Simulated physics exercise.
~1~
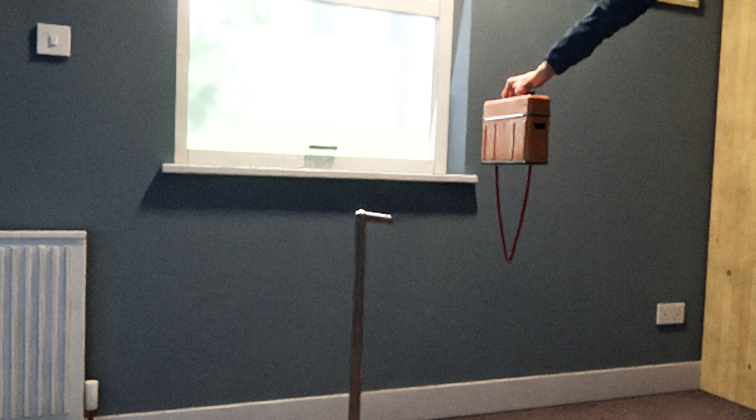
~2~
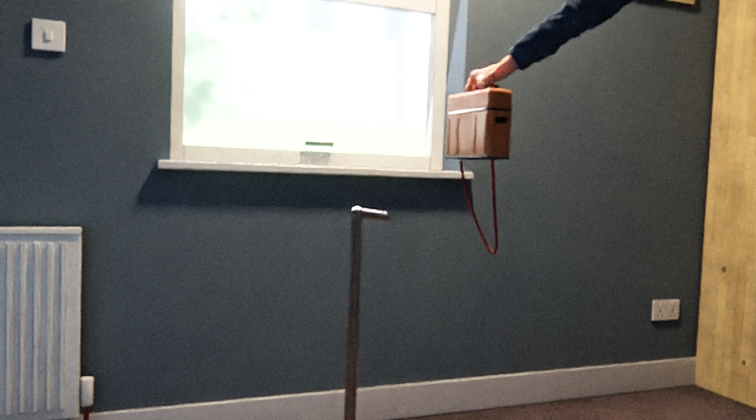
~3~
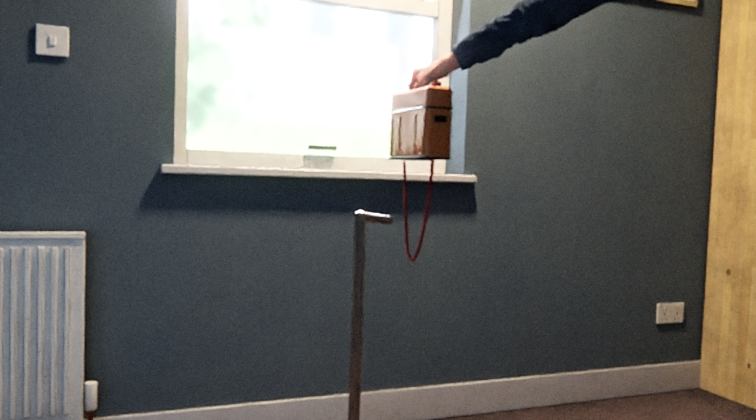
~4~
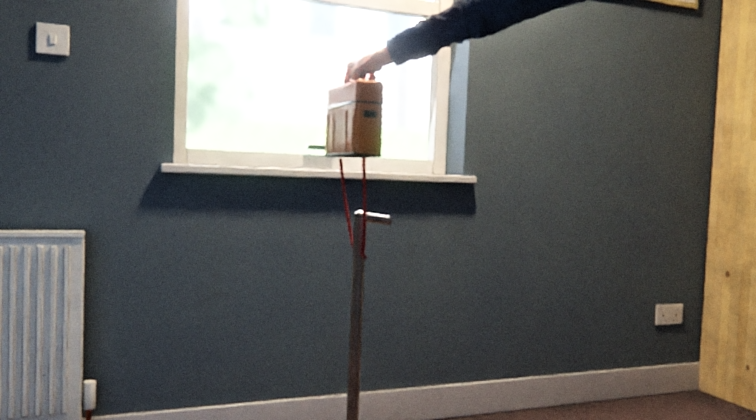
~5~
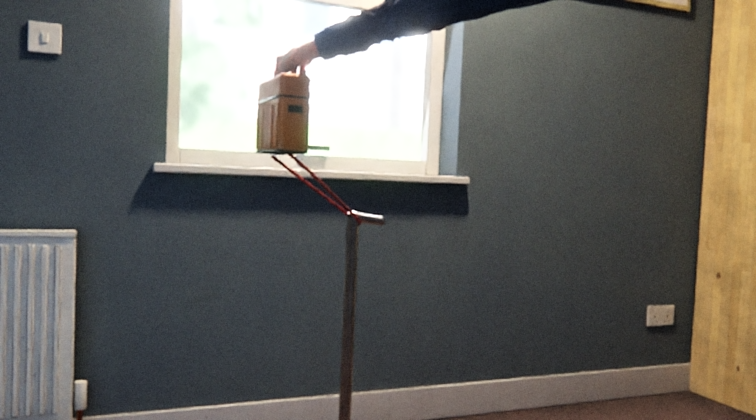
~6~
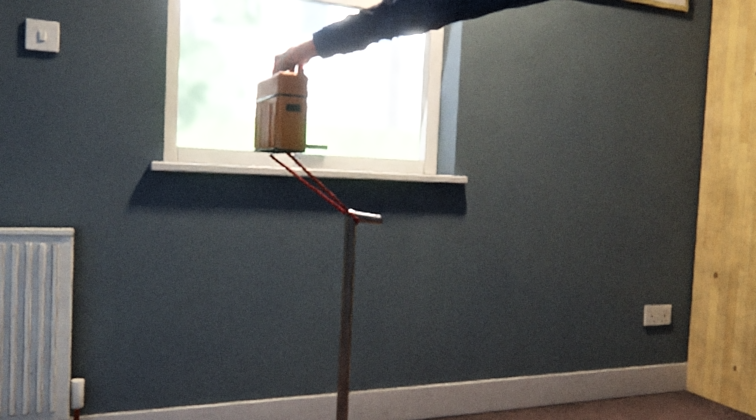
An arm in a dark blue sleeve reaches in from the upper right, holding an orange-brown case by its top, in a room seen from a slightly swaying, level view. Behind are a blue-grey wall, a bright white-framed window, a white radiator at left and a pale wooden panel at right. A thin red loop hangs beneath the case as the hand carries it left towards a slim post with a short bar on top. The loop meets the post and catches under the bar while the case passes beyond. Finally the loop stretches tight, slanting back to the post, and the hand stops.
